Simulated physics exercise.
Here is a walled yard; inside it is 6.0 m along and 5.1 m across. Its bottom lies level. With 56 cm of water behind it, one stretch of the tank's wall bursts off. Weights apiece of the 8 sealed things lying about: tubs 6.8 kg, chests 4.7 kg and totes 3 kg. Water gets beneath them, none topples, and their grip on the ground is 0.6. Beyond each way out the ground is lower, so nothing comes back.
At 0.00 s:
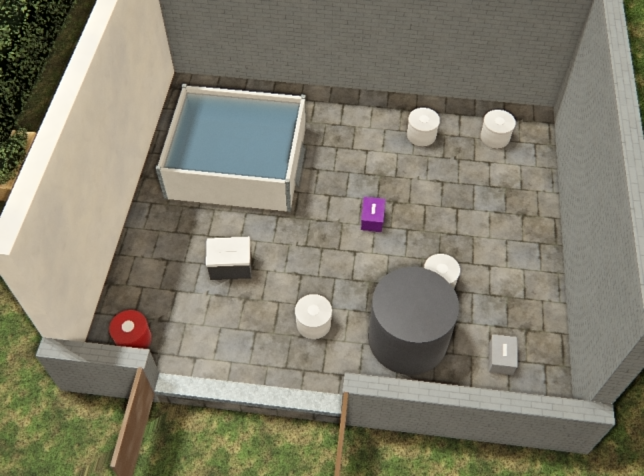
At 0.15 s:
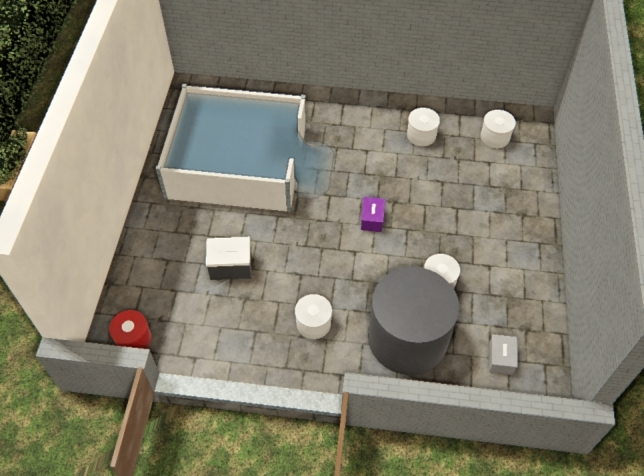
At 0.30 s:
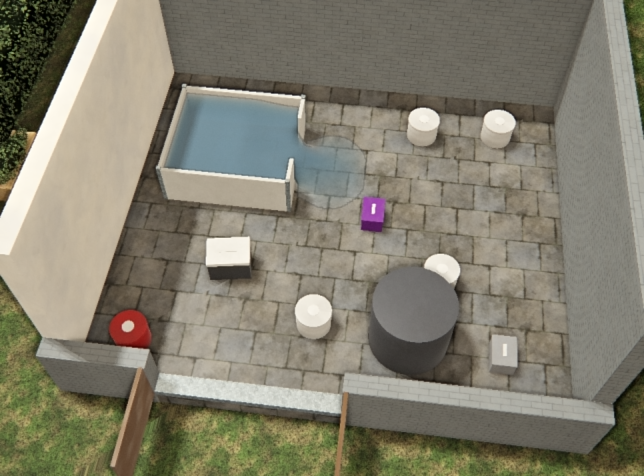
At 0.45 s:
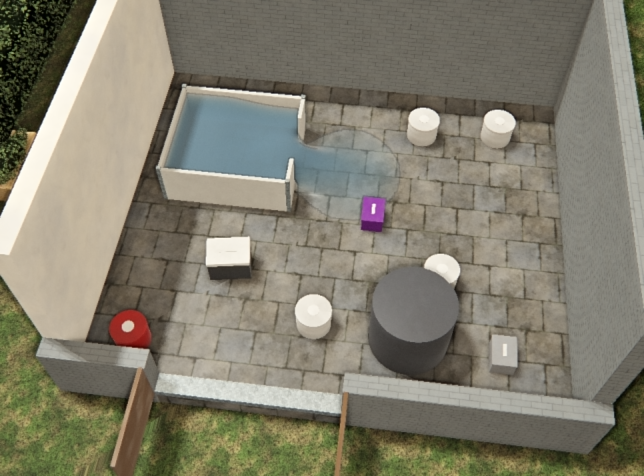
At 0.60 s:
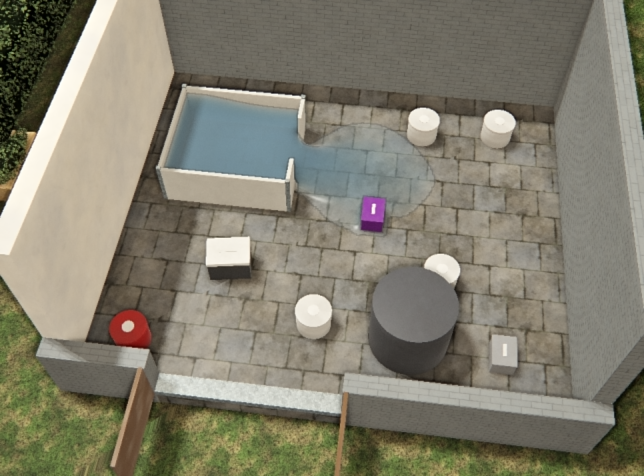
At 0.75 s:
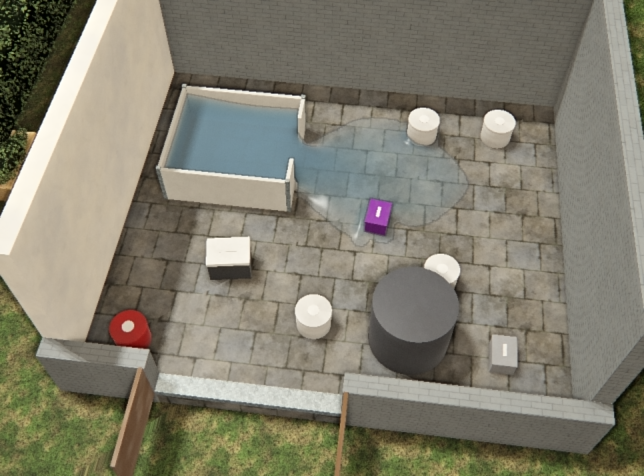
In a walled yard, part of a water tank's right side broke away, and water poured out and spread across the paving, nudging a purple box slightly to the right while everything else stayed put.
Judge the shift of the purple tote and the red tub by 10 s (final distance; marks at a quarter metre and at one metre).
Purple tote gets carried off, red tub barely shifts.
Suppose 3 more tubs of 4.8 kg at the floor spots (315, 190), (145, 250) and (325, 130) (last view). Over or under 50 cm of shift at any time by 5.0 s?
In that order: More, under, short of it.
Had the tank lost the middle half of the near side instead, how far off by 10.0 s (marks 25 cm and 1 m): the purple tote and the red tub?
In that case the purple tote barely shifts, the red tub travels far.
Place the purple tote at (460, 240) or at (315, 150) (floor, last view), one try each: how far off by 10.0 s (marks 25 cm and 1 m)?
In that order: It gets carried off; it travels far.
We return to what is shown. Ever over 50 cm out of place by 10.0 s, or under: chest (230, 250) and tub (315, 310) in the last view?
In that order: Under, less.
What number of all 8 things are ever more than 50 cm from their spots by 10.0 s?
That makes 5.
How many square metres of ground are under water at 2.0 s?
Roughly 16 m2.
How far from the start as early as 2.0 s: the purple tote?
Roughly 150 cm by then.
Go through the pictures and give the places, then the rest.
The purple tote at (373, 209), on the bottom; the red tub at (128, 327), on the bottom; 2.6 m2 under water; 0 of 8 have shifted, in the first frame.
The purple tote at (373, 209) rests on the ground; the red tub at (128, 327), on the bottom; water covers 3.0 m2; 0 of 8 have shifted, in the second frame.
The purple tote at (373, 209), on the bottom; the red tub at (128, 327) rests on the ground; 3.7 m2 under water; 0 of 8 have shifted, in the third frame.
The purple tote at (373, 209) rests on the ground; the red tub at (128, 327), on the bottom; 4.4 m2 under water; 0 of 8 have shifted, in the fourth frame.
The purple tote at (373, 209), on the bottom; the red tub at (128, 327), on the bottom; 5.3 m2 under water; 0 of 8 have shifted, in the fifth frame.
The purple tote at (379, 212) rests on the ground, 9 cm from its start; the red tub at (128, 327), on the bottom; water covers 6.3 m2; 1 of 8 have shifted, in the sixth frame.
After 2.0 s the purple tote is near (482, 262), 1.6 m from its start, afloat; the red tub is near (128, 327), 0.0 m from its start, aground; 0 of 8 are out; 2 afloat.
After 4.5 s the purple tote is near (546, 390), 3.2 m from its start, afloat; the red tub is near (128, 327), 0.0 m from its start, aground; 0 of 8 are out; 5 afloat.
After 7.0 s the purple tote is near (465, 369), 2.6 m from its start, afloat; the red tub is near (128, 327), 0.0 m from its start, aground; 0 of 8 are out; 5 afloat.
After 10.0 s the purple tote is near (465, 363), 2.5 m from its start, afloat; the red tub is near (128, 327), 0.0 m from its start, aground; 0 of 8 are out; 5 afloat.
